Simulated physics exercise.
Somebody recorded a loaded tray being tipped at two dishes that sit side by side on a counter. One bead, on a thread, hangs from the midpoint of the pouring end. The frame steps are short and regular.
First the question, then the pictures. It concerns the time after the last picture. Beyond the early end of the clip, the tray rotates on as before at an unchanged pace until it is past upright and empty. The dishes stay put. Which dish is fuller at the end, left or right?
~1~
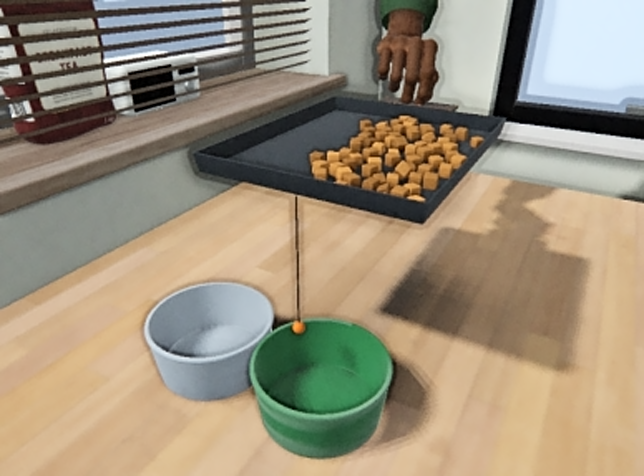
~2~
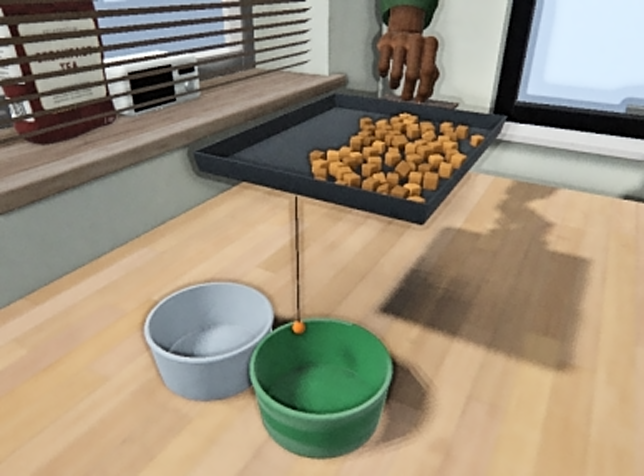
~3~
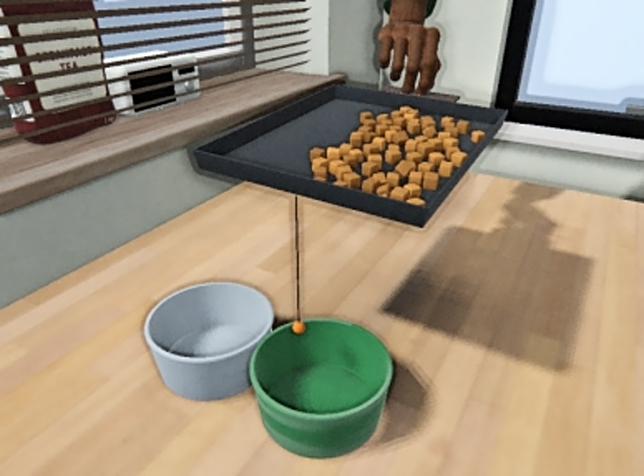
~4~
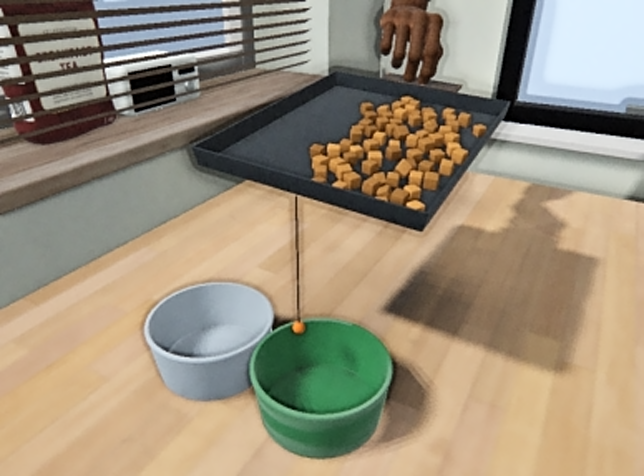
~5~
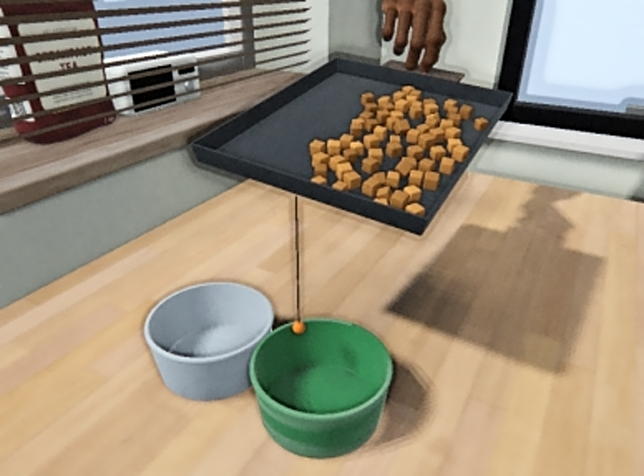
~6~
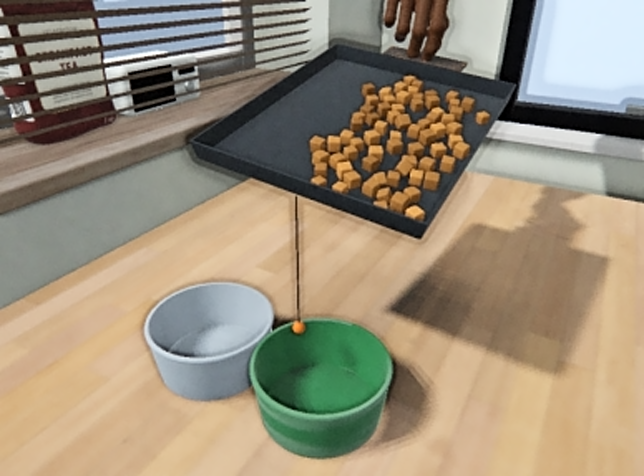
The right dish.
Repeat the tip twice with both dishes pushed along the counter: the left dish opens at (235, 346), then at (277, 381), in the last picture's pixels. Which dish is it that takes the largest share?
On the first go the right-side one comes out on top, and on the second go the right-side one.
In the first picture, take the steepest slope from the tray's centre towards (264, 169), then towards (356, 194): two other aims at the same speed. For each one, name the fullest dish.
First case: The dish at left. Second case: The dish at right.
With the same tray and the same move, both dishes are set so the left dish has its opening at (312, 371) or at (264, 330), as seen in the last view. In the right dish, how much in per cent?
First position: Some 40 %; second position: Some 90 %.
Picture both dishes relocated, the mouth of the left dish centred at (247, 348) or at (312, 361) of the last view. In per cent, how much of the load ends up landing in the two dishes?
Some 80 and then some 70 per cent.
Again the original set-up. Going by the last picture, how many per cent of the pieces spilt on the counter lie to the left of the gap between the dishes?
Estimate: About 0 percent.
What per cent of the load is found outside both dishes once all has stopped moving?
I'd say roughly 60 per cent of the load.
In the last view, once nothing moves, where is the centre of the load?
The centre ends up roughly at (385, 440).
Soon, tray tipped steeply; all on the tray.
A while on, tray tipped right over; all on the tray.
Towards the end, tray tipped past a quarter turn; about a third in the right dish; about two thirds outside both.
Finally, tray tipped past a quarter turn; about a third in the right dish; none in the left dish; about two thirds outside both.
